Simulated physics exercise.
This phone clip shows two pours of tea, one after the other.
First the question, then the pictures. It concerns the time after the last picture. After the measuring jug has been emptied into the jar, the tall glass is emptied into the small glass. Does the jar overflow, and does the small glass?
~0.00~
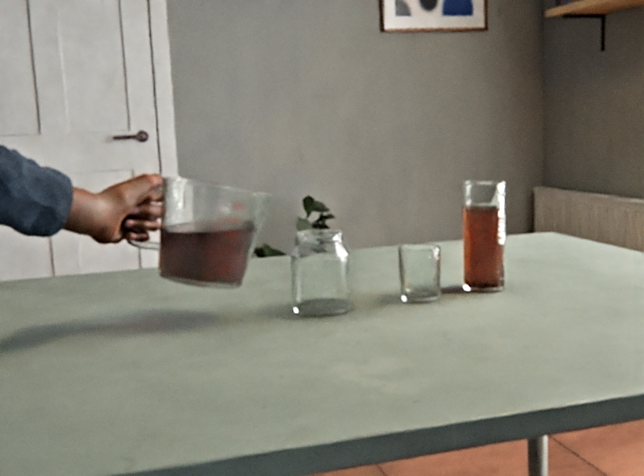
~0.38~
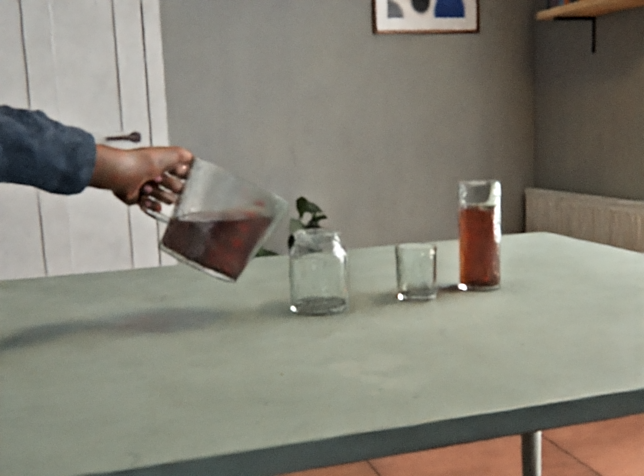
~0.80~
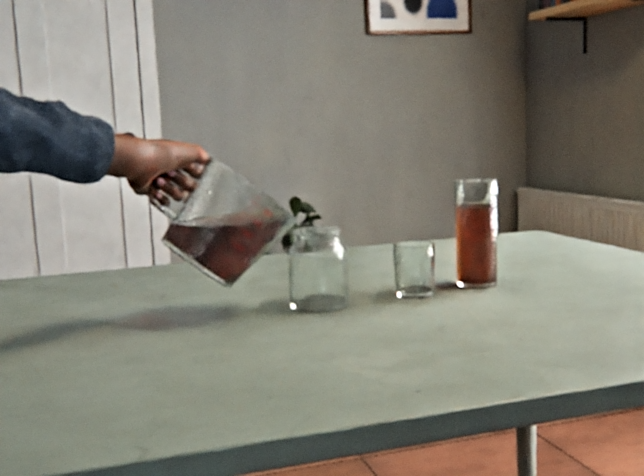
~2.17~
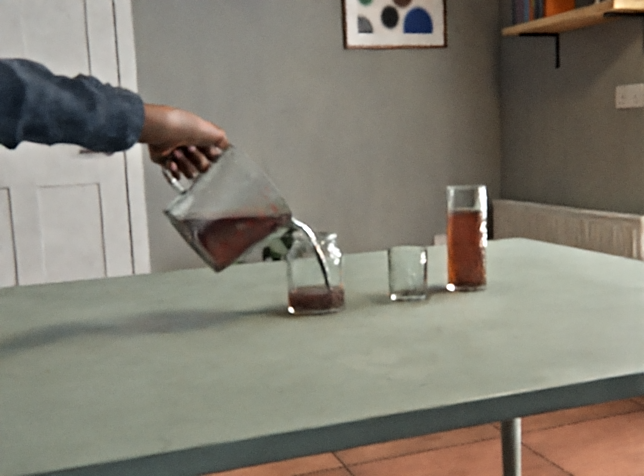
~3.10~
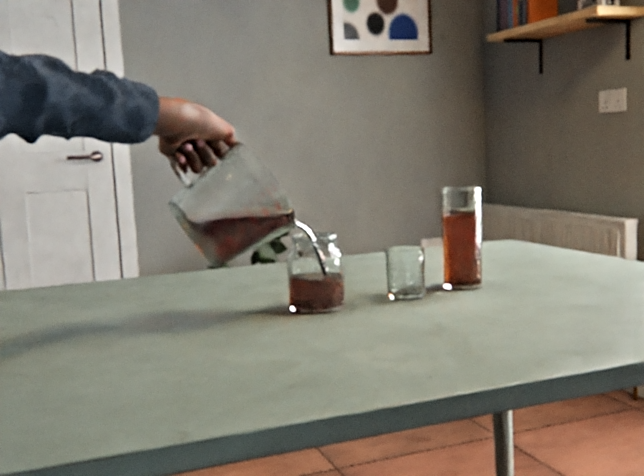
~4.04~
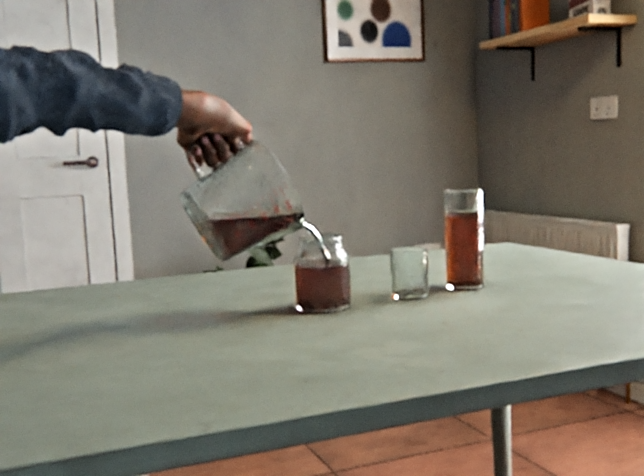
The jar overflows; the small glass overflows.
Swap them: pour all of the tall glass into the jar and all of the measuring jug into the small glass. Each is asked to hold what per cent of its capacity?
Near 60 and 440 in a hundred.
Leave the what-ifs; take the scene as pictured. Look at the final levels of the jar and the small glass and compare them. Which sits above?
That's the one on the left.
Around 5.9 s, the jar is full to the brim, some went over its rim.
Around 15.4 s, the jar is full to the brim, some went over its rim; the small glass is full to the brim, some went over its rim.
